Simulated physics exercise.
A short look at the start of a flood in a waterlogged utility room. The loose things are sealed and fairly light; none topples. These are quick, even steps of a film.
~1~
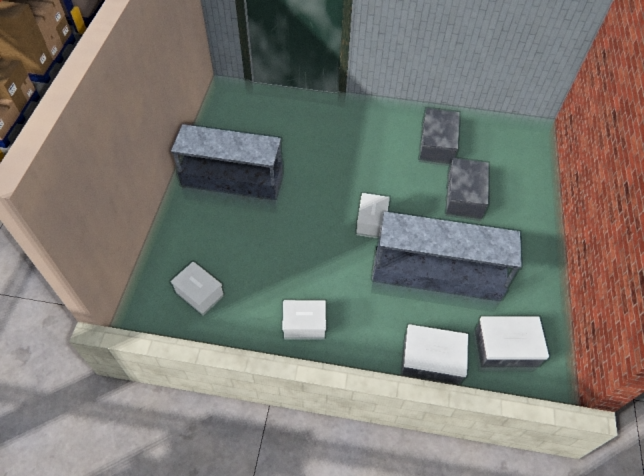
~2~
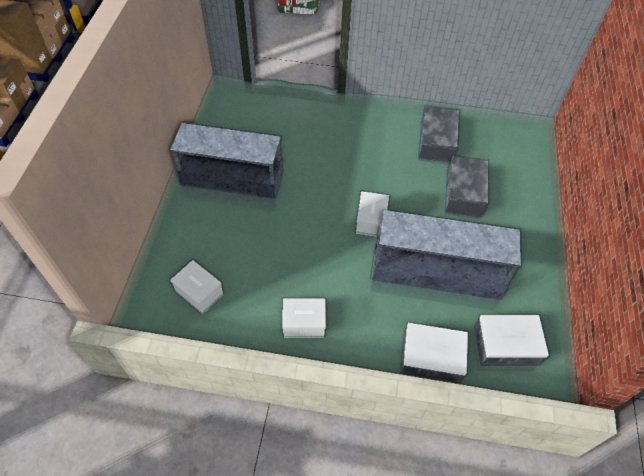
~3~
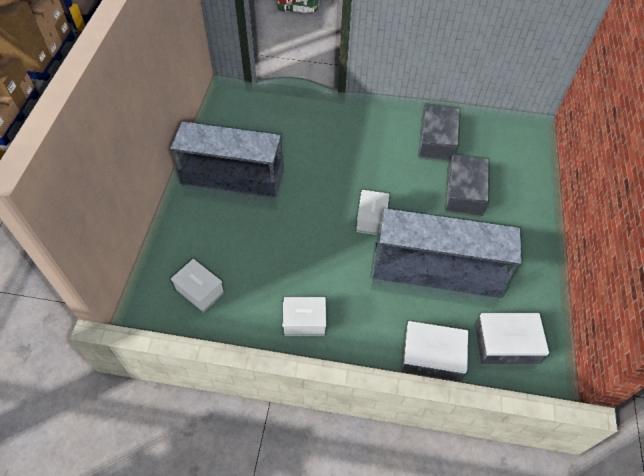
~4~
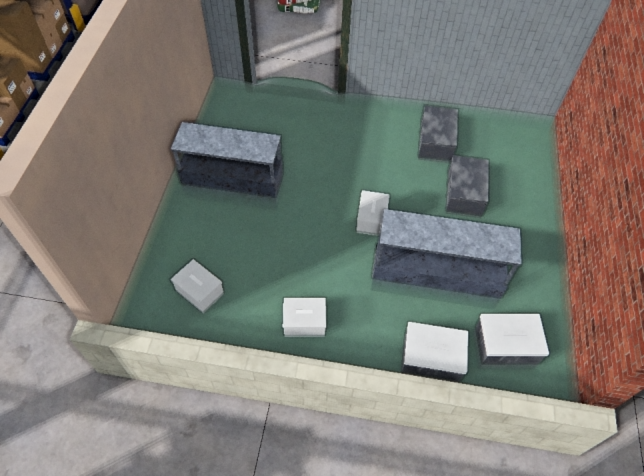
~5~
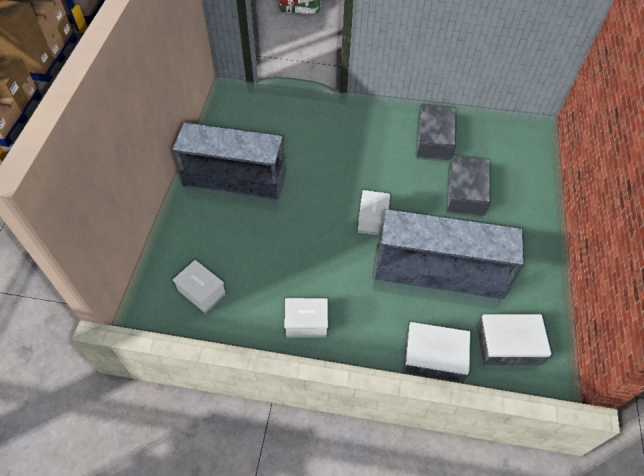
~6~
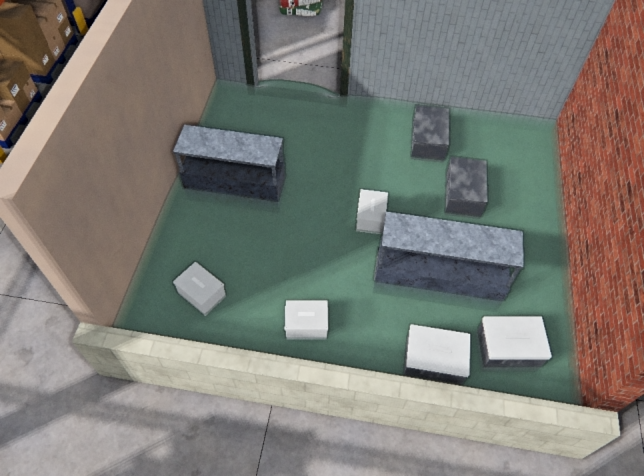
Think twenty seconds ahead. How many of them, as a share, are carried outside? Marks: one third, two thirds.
It is between one and two thirds.
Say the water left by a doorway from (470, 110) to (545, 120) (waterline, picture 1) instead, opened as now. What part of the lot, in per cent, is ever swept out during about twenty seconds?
Some 40 per cent.
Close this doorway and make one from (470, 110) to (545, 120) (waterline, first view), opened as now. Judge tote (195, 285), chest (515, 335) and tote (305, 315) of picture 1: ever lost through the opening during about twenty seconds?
In that order: Inside, stays, kept in.
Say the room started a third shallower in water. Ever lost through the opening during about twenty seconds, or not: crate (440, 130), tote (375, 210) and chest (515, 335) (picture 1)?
In turn: Washed out, through, still in.
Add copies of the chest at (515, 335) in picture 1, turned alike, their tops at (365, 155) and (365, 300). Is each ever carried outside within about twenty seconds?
In that order: Yes, left behind.
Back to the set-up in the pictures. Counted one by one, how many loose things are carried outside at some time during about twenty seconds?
The number is 3.
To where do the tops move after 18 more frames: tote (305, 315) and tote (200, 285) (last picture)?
Roughly at (307, 275) and (215, 263).
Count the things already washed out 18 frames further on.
2 of them.
A moment on, 0 of 7 are out; 7 afloat.
Next, 2 of 7 are out; 5 afloat.
Later, 3 of 7 are out; 2 afloat.
In the end, 3 of 7 are out; 2 afloat.
